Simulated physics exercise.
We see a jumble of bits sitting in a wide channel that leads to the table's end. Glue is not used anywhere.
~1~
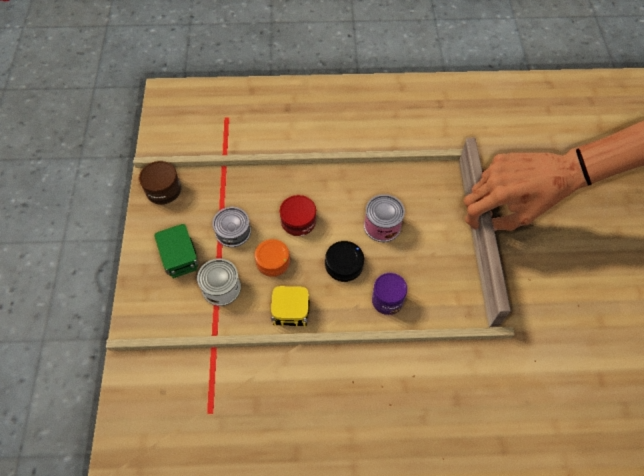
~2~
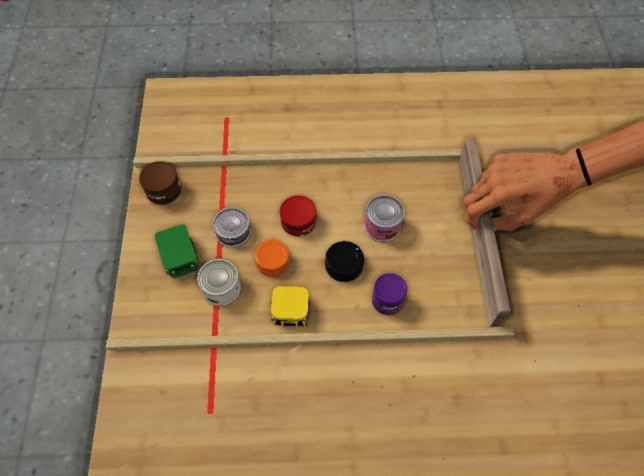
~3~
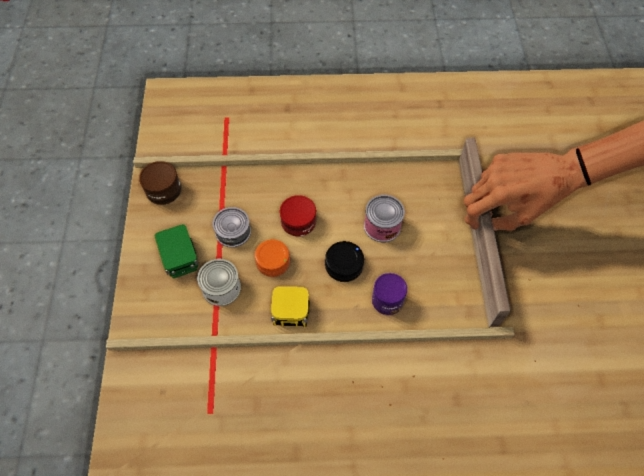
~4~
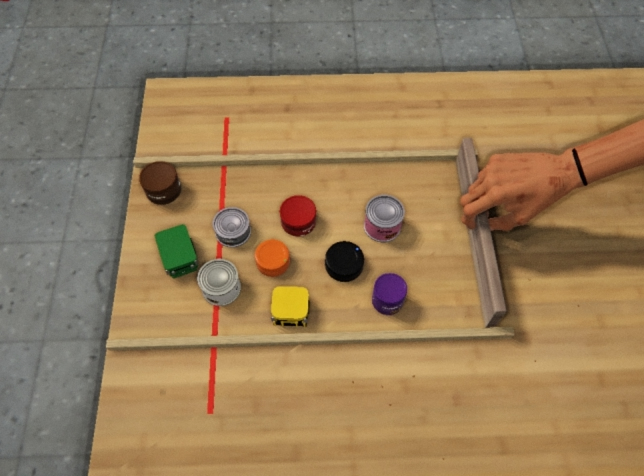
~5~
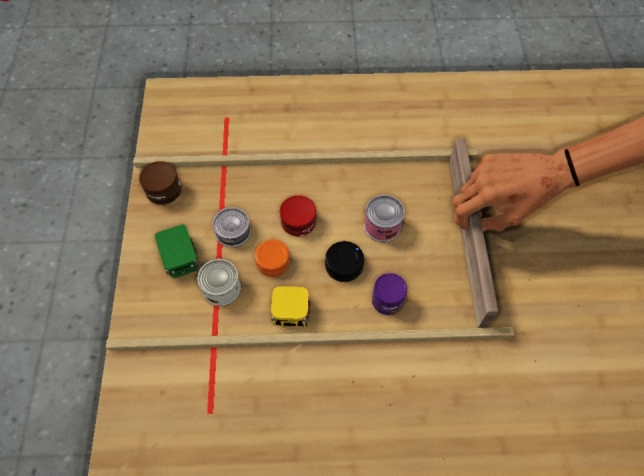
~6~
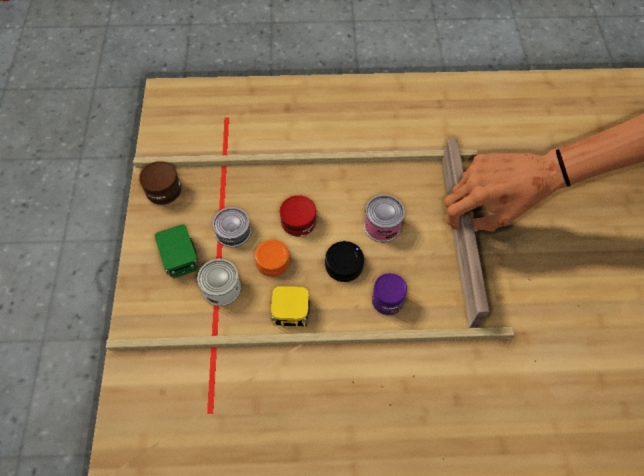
On a wooden table, a hand held a board behind a scattering of small colourful tubs and tins between two rails, then slid it slightly left without touching them, and the items stayed still.
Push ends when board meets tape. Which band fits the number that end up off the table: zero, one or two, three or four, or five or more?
The sweep fails to knock any off.
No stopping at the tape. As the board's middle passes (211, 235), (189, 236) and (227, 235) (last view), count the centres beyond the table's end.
Taking the places in turn, the counts are 0, 1 and 0.
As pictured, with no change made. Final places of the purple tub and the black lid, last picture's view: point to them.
Around (199, 298) and around (199, 263).
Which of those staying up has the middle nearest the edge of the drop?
That's the green case.
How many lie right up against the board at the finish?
Looks like 4 of them, all told.
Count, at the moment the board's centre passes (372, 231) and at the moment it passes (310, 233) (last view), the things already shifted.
First 2, then 7.
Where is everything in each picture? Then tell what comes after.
Brown tub (161, 183); green case (177, 252); white pot (220, 283); board (482, 228); tape (220, 246), in the first frame.
Green case (177, 252); purple tub (389, 295), in the second frame.
White pot (220, 283); grey tin (232, 227), in the third frame.
Brown tub (161, 183); orange lid (273, 258), in the fourth frame.
Green case (177, 252); pink tin (384, 219), in the fifth frame.
Brown tub (161, 183); green case (177, 252); white pot (220, 283); board (463, 228); tape (220, 246), in the sixth frame.
Soon after, none off yet; brown tub at rest near (161, 183); green case at rest near (177, 252); white pot at rest near (220, 283).
At rest, the number that fall off is zero.
